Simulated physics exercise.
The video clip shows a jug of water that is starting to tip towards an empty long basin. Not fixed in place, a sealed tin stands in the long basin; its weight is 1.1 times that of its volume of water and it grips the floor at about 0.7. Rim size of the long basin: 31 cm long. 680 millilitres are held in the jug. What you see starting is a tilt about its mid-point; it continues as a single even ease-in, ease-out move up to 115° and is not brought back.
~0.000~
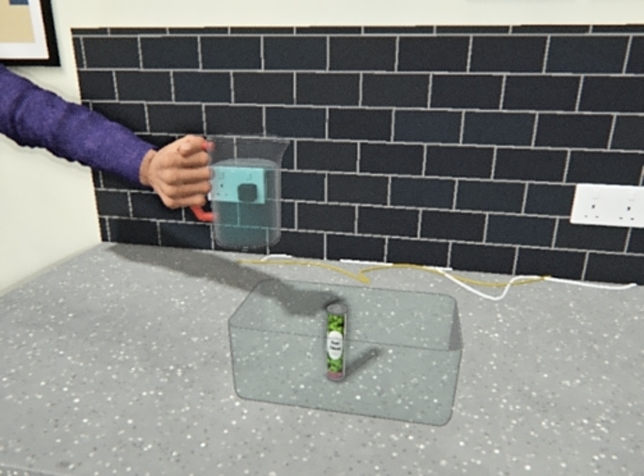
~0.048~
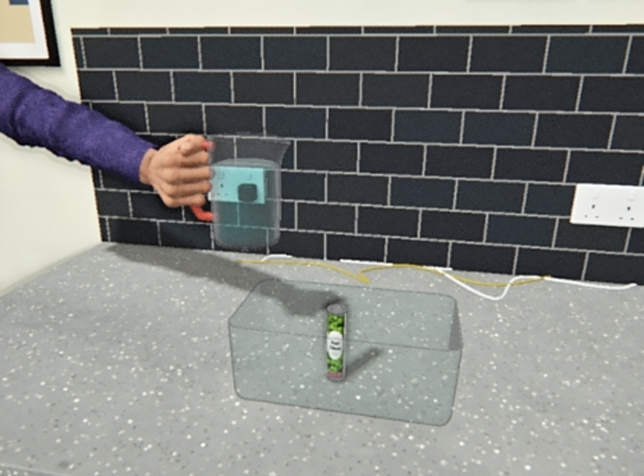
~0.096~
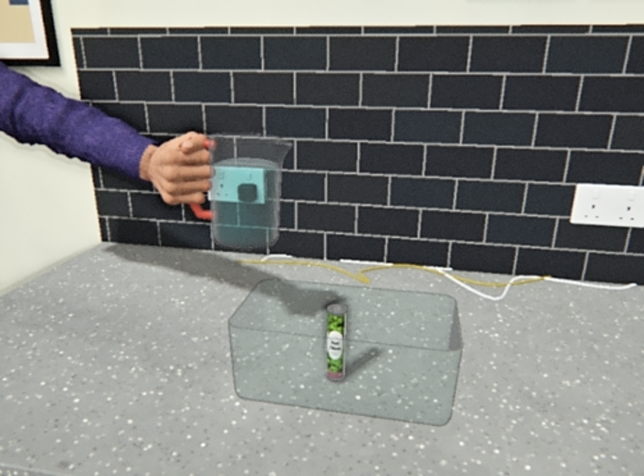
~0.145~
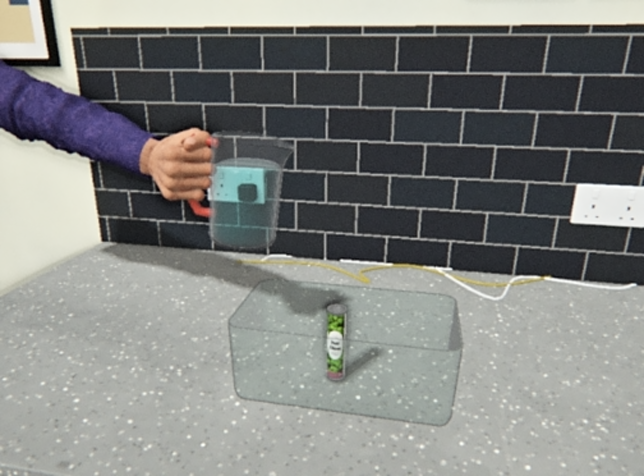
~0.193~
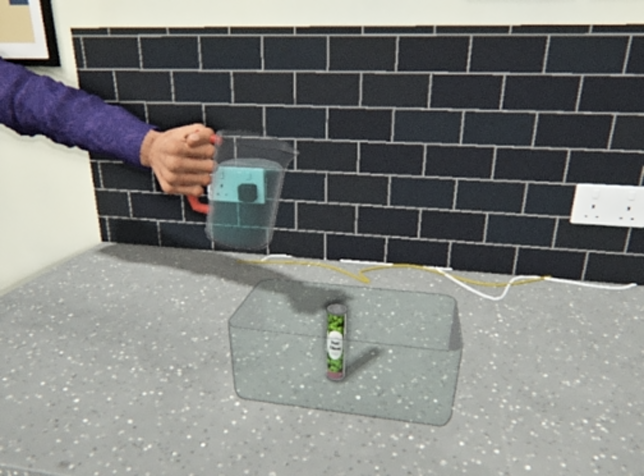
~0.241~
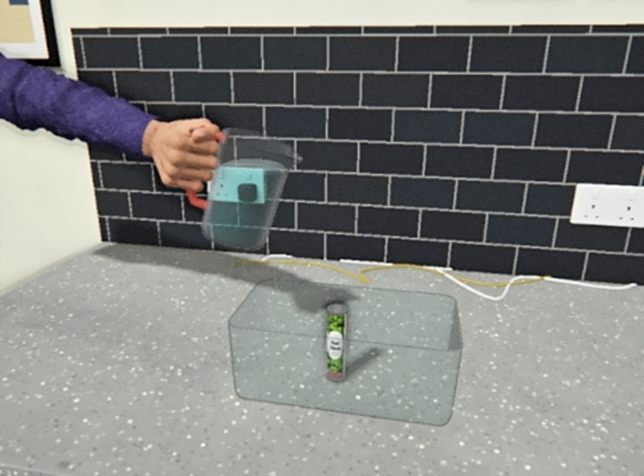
To begin with, a hand in a purple sleeve holds a clear jug of water upright by its red handle, above and left of a clear basin with a small green-labelled tin inside. The hand then tilts the jug gradually to the right, while the basin and tin stay still.
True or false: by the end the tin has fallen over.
True.
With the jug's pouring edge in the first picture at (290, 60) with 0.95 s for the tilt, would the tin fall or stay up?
Then the tin remains standing.
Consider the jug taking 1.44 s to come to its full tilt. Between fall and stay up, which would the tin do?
In that case the tin overturns.
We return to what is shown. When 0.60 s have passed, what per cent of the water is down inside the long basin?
Around 1 percent.
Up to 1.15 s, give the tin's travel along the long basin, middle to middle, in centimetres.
Around 6 centimetres.
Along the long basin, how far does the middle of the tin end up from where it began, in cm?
Around 8.0 cm.
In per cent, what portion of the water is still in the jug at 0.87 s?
26 %.
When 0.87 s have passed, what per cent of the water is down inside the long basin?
Near 48 in a hundred.
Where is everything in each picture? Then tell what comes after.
In the first frame, it leans 0°; its right rim is at (289, 141); the water meets the walls at (216, 163) and (278, 166); the long basin's rim runs from (245, 301) to (459, 322); the tin's top is at (337, 312).
In the second frame, it leans 1°; its right rim is at (290, 142); the water meets the walls at (216, 163) and (278, 166).
In the third frame, it leans 3°; its right rim is at (292, 144); the water meets the walls at (216, 162) and (279, 166).
In the fourth frame, it leans 7°; its right rim is at (295, 147); the water meets the walls at (218, 163) and (281, 167).
In the fifth frame, it leans 11°; its right rim is at (298, 152); the water meets the walls at (219, 164) and (283, 167).
In the sixth frame, it leans 17°; its right rim is at (302, 159); the water meets the walls at (219, 172) and (287, 168).
After 0.60 s the tilt is 81° and 85 per cent is still to pour; the tin stands where it began.
After 0.87 s the tilt is 113° and 25 per cent is still to pour; the tin stands where it began.
After 1.15 s the tilt is 115° and 1 per cent is still to pour; the tin lies on its side.
After 1.45 s the tilt is 115° and 0 per cent is still to pour; the tin lies on its side.
In the end the tin lies on its side.
